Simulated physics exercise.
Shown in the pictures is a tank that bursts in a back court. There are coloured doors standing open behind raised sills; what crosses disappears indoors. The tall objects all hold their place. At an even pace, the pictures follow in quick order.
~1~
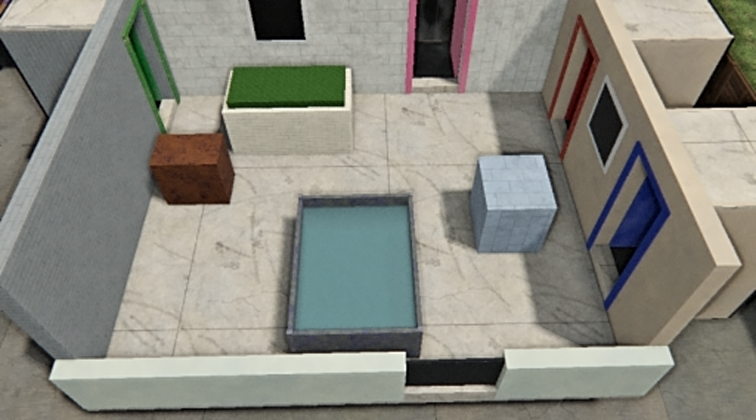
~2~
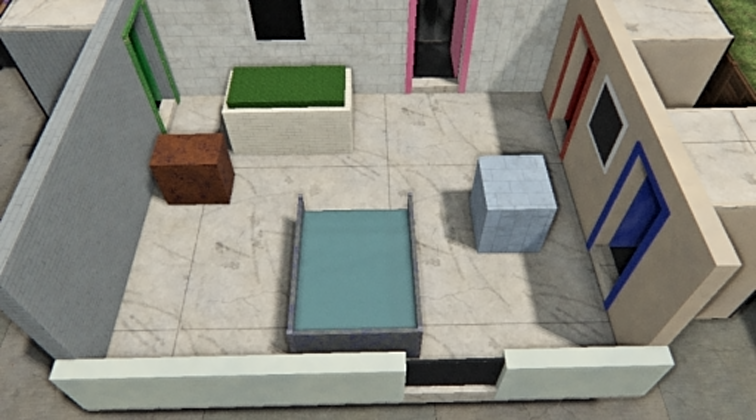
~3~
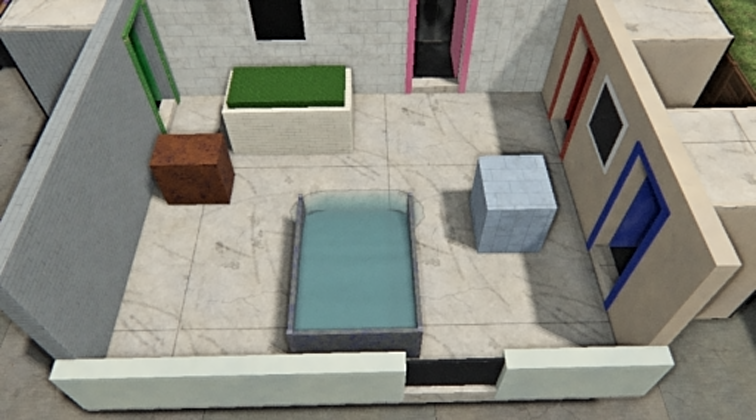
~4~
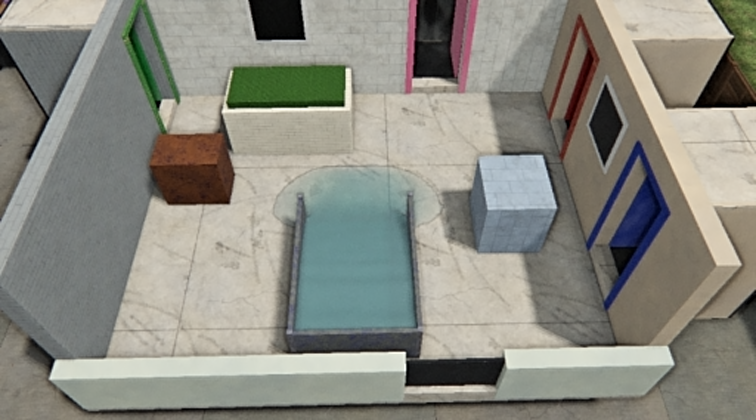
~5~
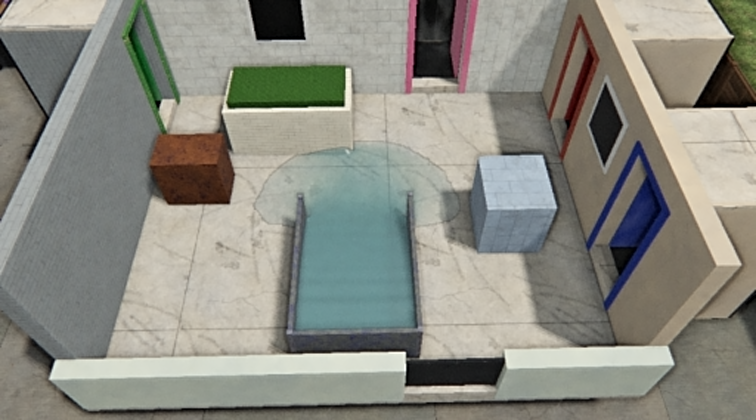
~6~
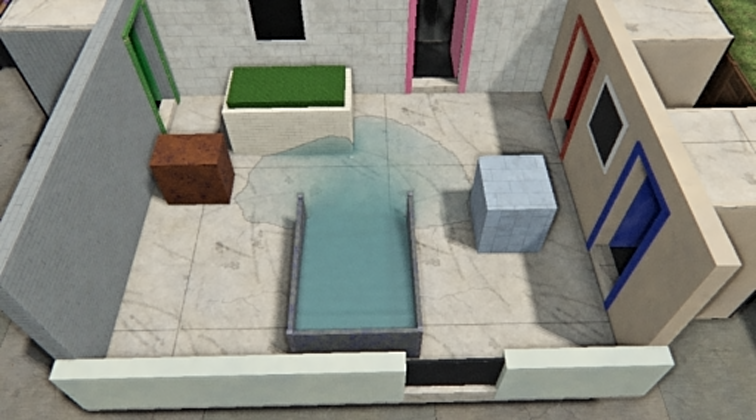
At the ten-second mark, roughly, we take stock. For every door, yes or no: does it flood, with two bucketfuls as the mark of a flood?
Red door: Yes, blue door: No, pink door: Yes, green door: No.
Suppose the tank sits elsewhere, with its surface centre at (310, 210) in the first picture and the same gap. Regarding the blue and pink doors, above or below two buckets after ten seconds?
Looking at both, the blue door ends up beneath, and the pink door ends up beneath.
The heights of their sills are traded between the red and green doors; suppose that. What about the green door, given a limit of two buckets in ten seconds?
Reading - green: Above the limit.
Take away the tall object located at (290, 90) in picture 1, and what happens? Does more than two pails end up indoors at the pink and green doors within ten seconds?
My guess is pink rises above and green rises above.
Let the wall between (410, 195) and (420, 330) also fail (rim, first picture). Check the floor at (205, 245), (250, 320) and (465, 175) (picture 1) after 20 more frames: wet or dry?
Unwetted, unwetted, submerged.
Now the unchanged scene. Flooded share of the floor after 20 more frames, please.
Roughly 70 percent.
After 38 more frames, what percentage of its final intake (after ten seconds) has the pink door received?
The figure is near 100 per cent.
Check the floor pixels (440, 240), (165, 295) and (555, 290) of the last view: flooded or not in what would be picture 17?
Result, in the order given: Not wetted / not wetted / not wetted.
A moment on, water covers 35 % of the floor; the red door not reached, the blue door not reached, the pink door wet at the sill, nothing in, the green door not reached.
Next, water covers 45 % of the floor; the red door not reached, the blue door not reached, the pink door over two buckets in, the green door wet at the sill, nothing in.
Then, water covers 70 % of the floor; the red door over two buckets in, the blue door not reached, the pink door over two buckets in, the green door wet at the sill, nothing in.
Later, water covers 90 % of the floor; the red door far over two buckets in, the blue door wet at the sill, nothing in, the pink door over two buckets in, the green door under two buckets in.
In the end, water covers 100 % of the floor; the red door far over two buckets in, the blue door wet at the sill, nothing in, the pink door over two buckets in, the green door under two buckets in.
